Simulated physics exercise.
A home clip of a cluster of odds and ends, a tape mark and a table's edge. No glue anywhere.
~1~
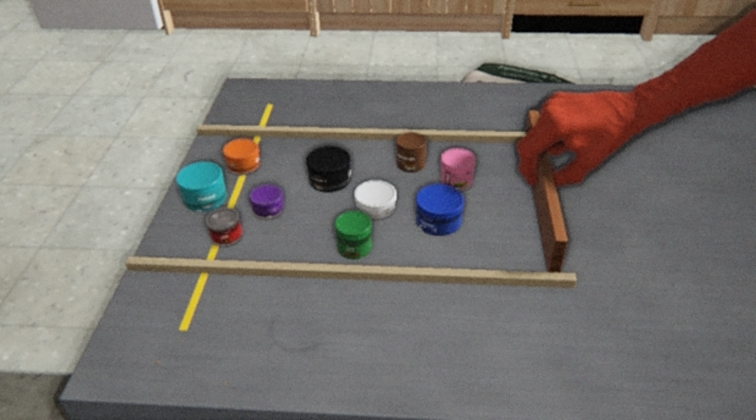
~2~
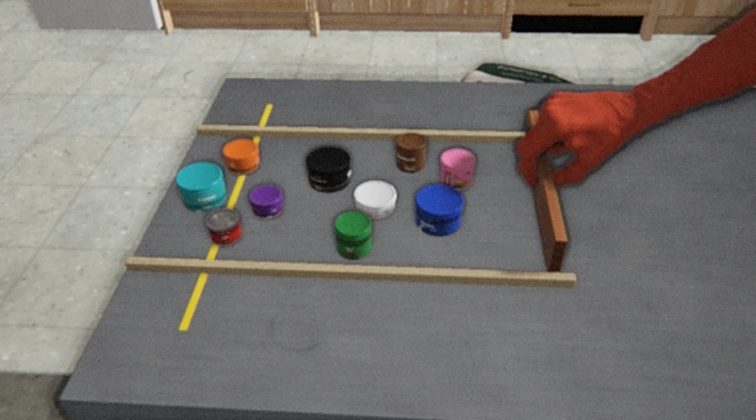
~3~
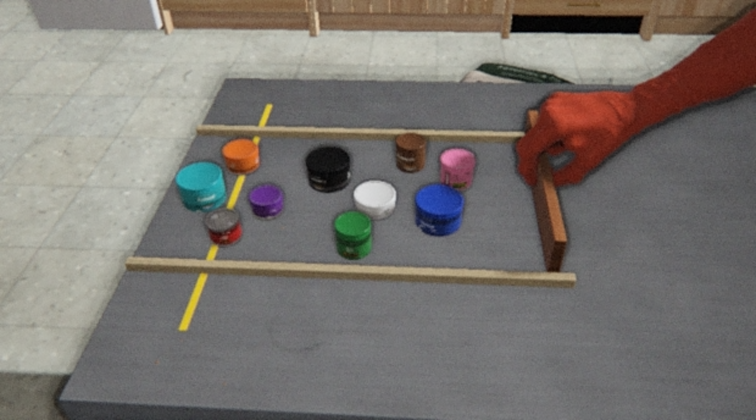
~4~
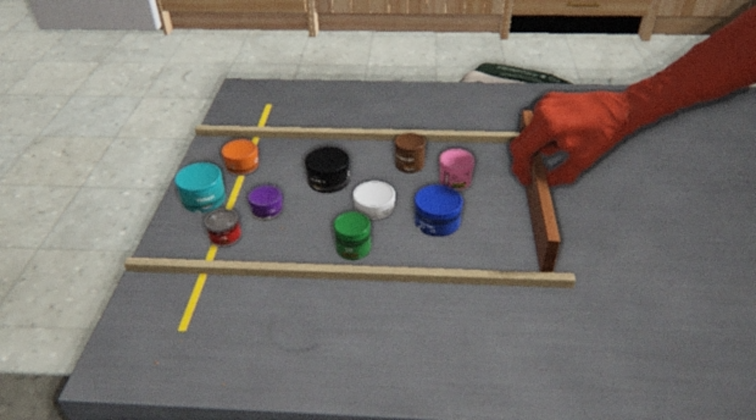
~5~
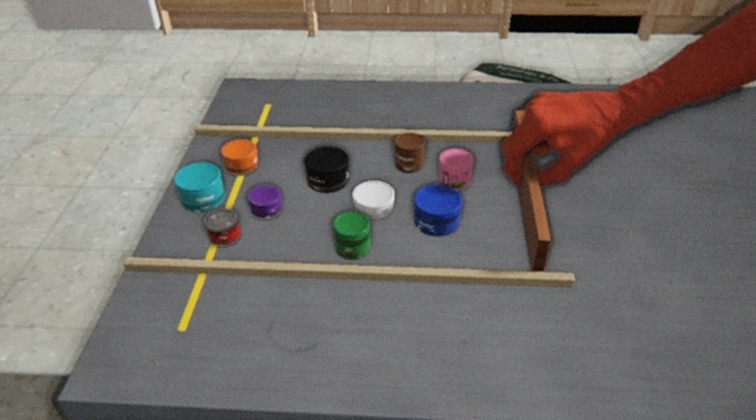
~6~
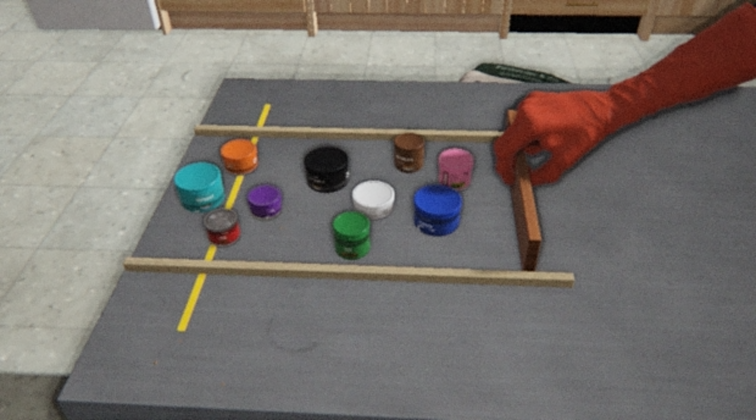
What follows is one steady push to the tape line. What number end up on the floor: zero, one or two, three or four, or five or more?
As it turns out, the number that fall off is one or two.
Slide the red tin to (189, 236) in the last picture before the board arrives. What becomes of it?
It is kept.
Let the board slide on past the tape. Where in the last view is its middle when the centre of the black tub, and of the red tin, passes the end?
For the black tub at (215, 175), for the red tin at (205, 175).
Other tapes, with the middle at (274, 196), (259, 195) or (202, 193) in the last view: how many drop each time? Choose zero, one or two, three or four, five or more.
In that order: None at all; zero; more than four.
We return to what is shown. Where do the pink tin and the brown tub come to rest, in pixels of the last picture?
First (223, 163), then (232, 145).
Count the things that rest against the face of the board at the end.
In contact: 5.
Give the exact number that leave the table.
Fallen: 1.
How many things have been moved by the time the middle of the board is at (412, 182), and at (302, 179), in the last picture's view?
The counts are 4 and 8.
Soon after, none off yet; turquoise tub at rest near (200, 188); orange tin at rest near (240, 158); red tin at rest near (223, 228).
Then, none off yet; turquoise tub moving near (194, 186); orange tin moved about its own width near (205, 156); red tin moving near (217, 230).
By the end, the number that fall off is one or two; fallen, orange tin.
